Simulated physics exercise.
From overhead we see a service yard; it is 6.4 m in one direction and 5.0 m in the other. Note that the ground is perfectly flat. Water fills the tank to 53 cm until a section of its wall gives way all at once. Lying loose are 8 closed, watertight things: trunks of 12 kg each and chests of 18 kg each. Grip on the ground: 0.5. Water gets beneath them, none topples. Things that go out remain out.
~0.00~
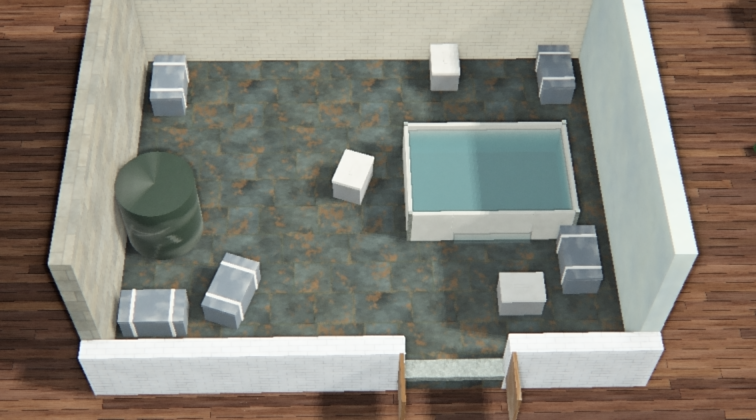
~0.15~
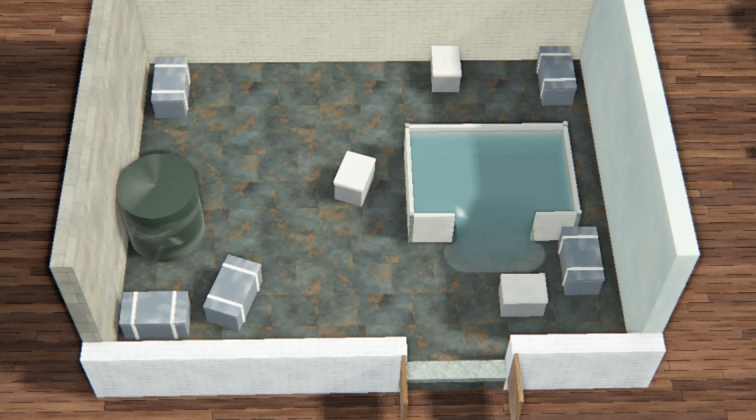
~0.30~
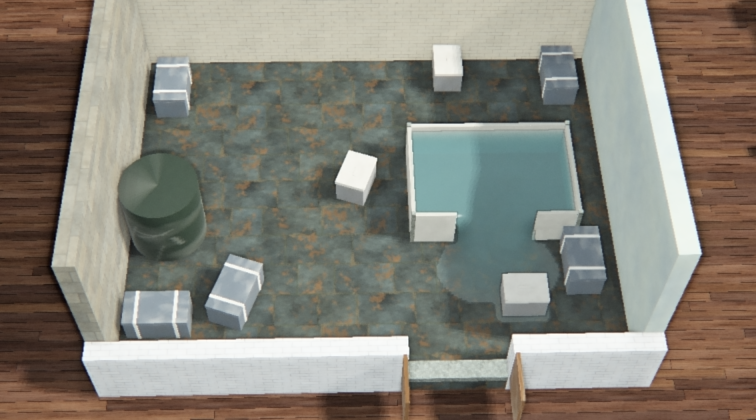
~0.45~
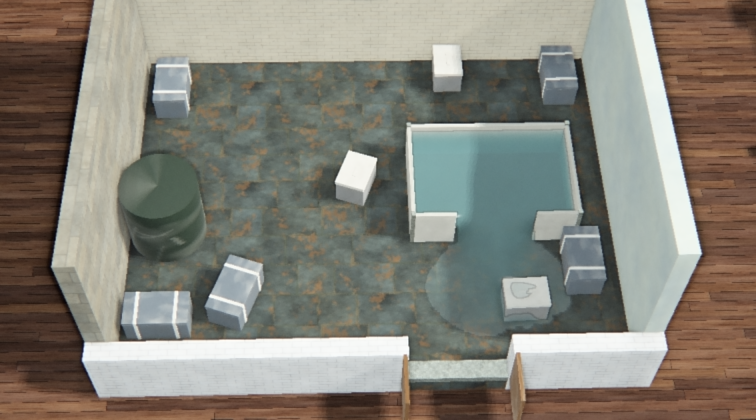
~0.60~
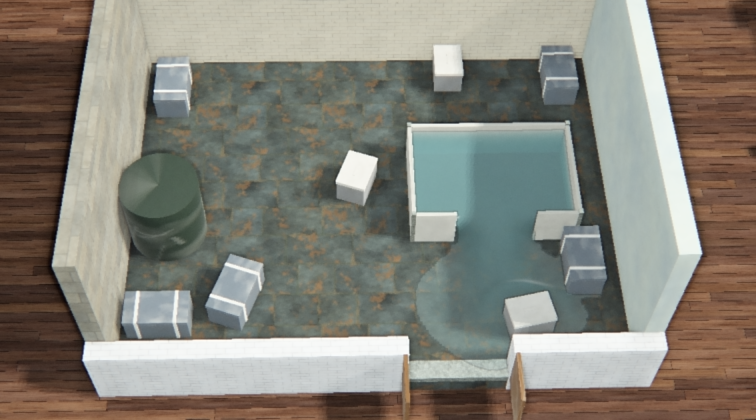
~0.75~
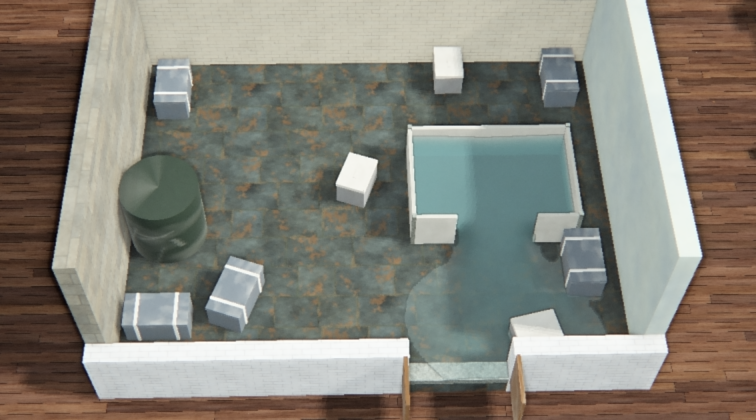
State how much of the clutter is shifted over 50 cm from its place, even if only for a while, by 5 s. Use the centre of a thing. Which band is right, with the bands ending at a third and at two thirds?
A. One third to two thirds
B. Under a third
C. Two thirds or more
Answer: B.
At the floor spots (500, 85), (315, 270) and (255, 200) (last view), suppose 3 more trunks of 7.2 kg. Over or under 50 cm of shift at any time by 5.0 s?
Respectively: Doesn't reach it; doesn't reach it; doesn't reach it.
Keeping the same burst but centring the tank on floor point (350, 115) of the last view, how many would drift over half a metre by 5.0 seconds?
In that case 2 of them.
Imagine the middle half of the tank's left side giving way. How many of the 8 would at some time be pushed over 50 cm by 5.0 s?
So the tally would be 4.
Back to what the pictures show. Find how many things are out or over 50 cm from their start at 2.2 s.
By my tally, 1.
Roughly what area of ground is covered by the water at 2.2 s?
Close to 9.5 m2, I'd say.
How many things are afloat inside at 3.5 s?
I'd say 2 of them.
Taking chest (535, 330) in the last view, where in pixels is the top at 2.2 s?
Around (583, 320).
After 1.1 s 1 of 8 are over 50 cm from their spots; 0 afloat.
After 2.2 s 1 of 8 are over 50 cm from their spots; 1 afloat.
After 3.5 s 1 of 8 are over 50 cm from their spots; 2 afloat.
After 5.0 s 1 of 8 are over 50 cm from their spots, and 1 have been at some point; 2 afloat.
